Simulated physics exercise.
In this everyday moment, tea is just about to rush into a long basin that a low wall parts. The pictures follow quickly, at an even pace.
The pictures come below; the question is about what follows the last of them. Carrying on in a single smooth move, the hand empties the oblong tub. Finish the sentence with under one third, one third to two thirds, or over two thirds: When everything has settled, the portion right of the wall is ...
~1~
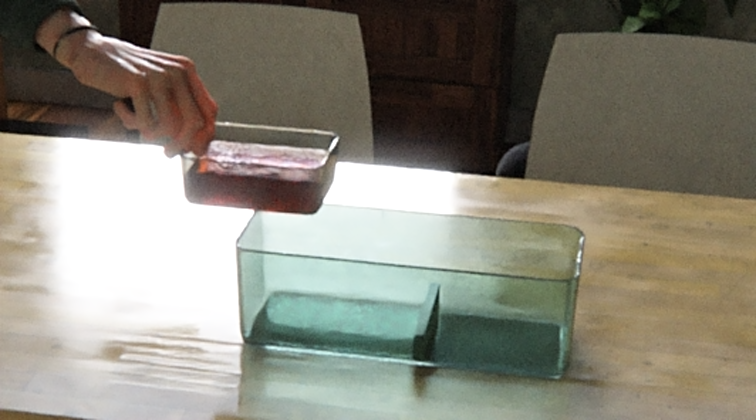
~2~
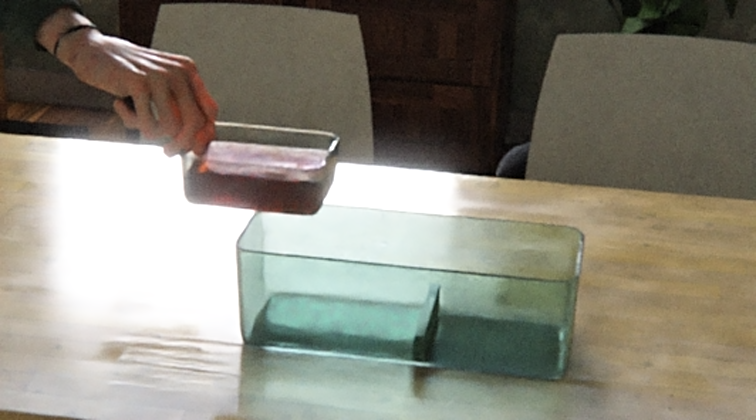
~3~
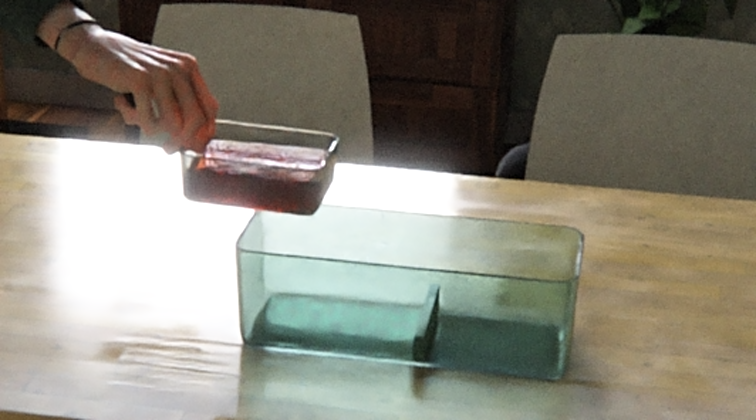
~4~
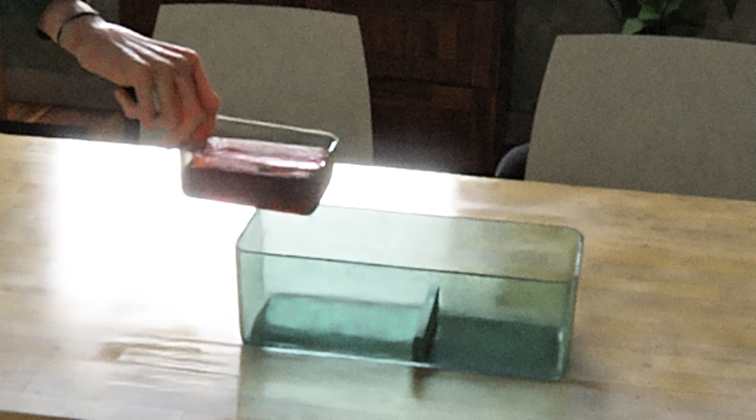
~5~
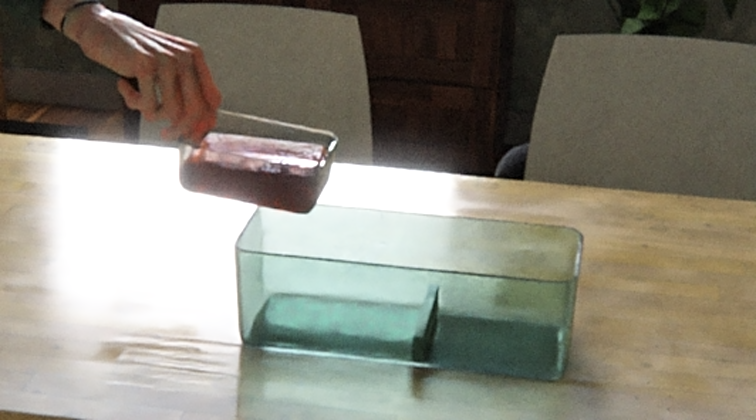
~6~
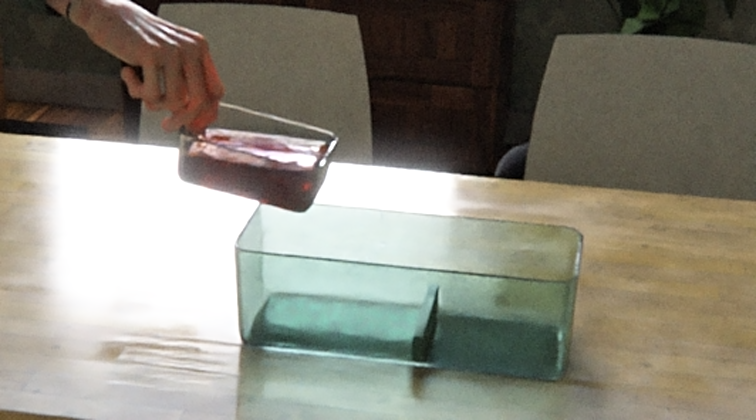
When everything has settled, the portion right of the wall is under one third.
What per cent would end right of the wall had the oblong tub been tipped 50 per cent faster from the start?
Close to 40 per cent.
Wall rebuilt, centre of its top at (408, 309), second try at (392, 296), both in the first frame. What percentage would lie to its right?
Try 1: Some 55 %; try 2: 70 %.
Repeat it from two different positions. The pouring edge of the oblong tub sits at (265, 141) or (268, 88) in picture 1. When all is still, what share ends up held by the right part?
Roughly 15 per cent, then roughly 10 per cent.
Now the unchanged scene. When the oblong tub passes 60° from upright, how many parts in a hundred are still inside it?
Still holding around 40 %, give or take.
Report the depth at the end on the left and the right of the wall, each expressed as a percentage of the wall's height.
I'd put the left at about 50 and the right at about 20.
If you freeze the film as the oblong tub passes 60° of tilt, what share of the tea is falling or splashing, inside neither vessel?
It works out to about 40 percent.
A moment on, the oblong tub is tipped part way and 42 per cent is still to pour, 18 is left of the wall and 0 right of it.
Next, the oblong tub is tipped on its side and 7 per cent is still to pour, 66 is left of the wall and 17 right of it.
Then the oblong tub is tipped right over and 0 per cent is still to pour, 79 is left of the wall and 19 right of it.
Later the oblong tub is tipped right over and 0 per cent is still to pour, 78 is left of the wall and 21 right of it.
Finally, 78 per cent lies left of the wall, 21 right of it and 1 outside.
